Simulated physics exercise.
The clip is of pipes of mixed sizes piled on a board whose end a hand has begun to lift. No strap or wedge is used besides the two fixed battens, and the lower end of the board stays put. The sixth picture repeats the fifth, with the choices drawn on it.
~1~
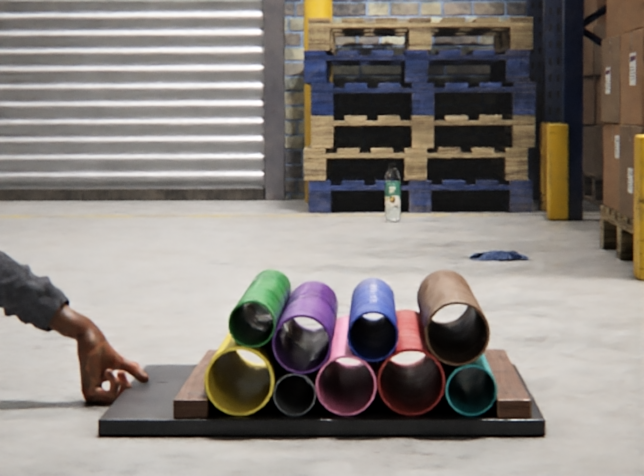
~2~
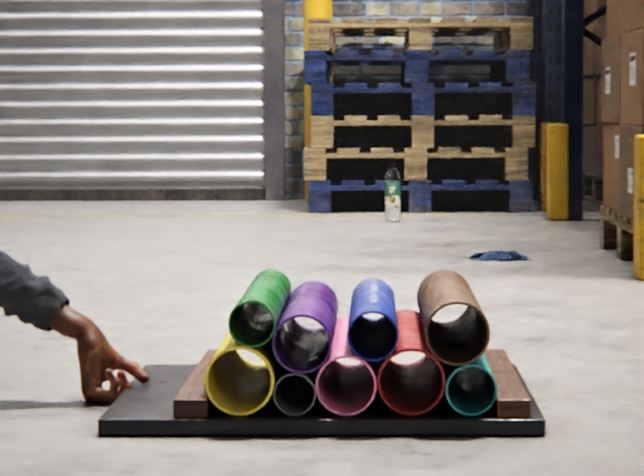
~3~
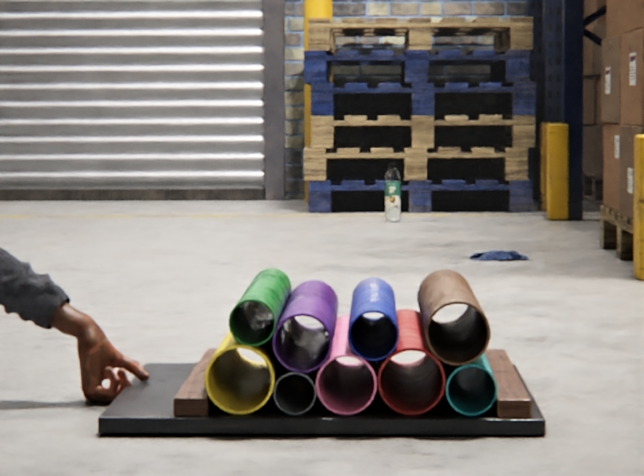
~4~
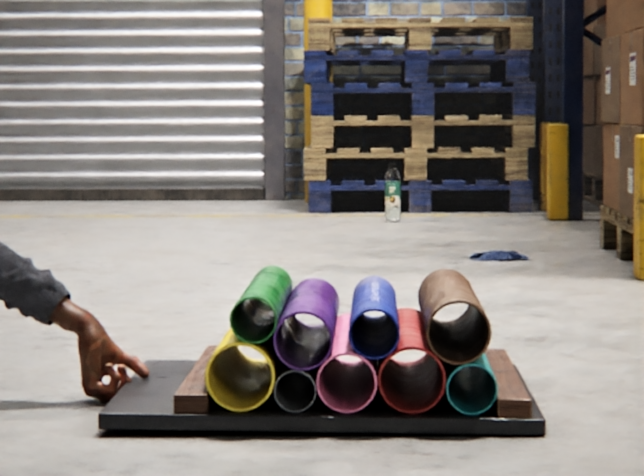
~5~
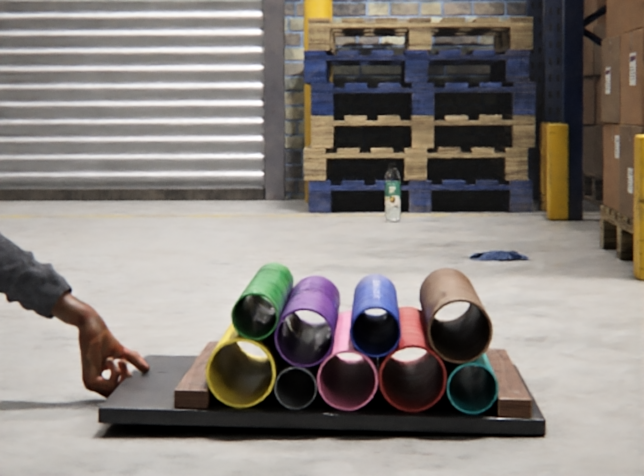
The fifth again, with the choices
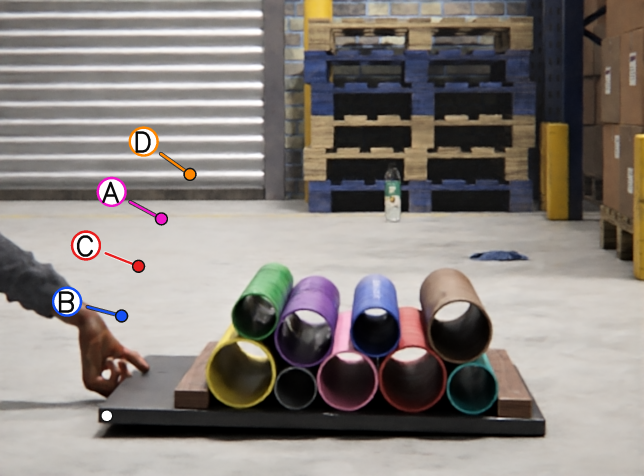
Colourful pipes stay piled on a dark board as a hand slightly lifts its left end.
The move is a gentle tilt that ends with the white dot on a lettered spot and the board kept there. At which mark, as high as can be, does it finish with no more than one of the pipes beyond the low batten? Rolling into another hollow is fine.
Lift it to D and no more.
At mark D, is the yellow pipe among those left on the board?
Yes, with D.
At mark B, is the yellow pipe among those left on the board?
The yellow pipe: Yes.
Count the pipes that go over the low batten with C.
The count is one.
On the marked copy, A at (162, 219); B at (122, 316); C at (139, 266); D at (190, 174); the white dot at (107, 416).
Taking D. A third of the way, board at 20°.
Two thirds of the way, board at 36°.
When it is over, board at 36°, one over the low batten (brown).
As for the rest, A one over the low batten (brown); B one over the low batten (brown); C one over the low batten (brown).
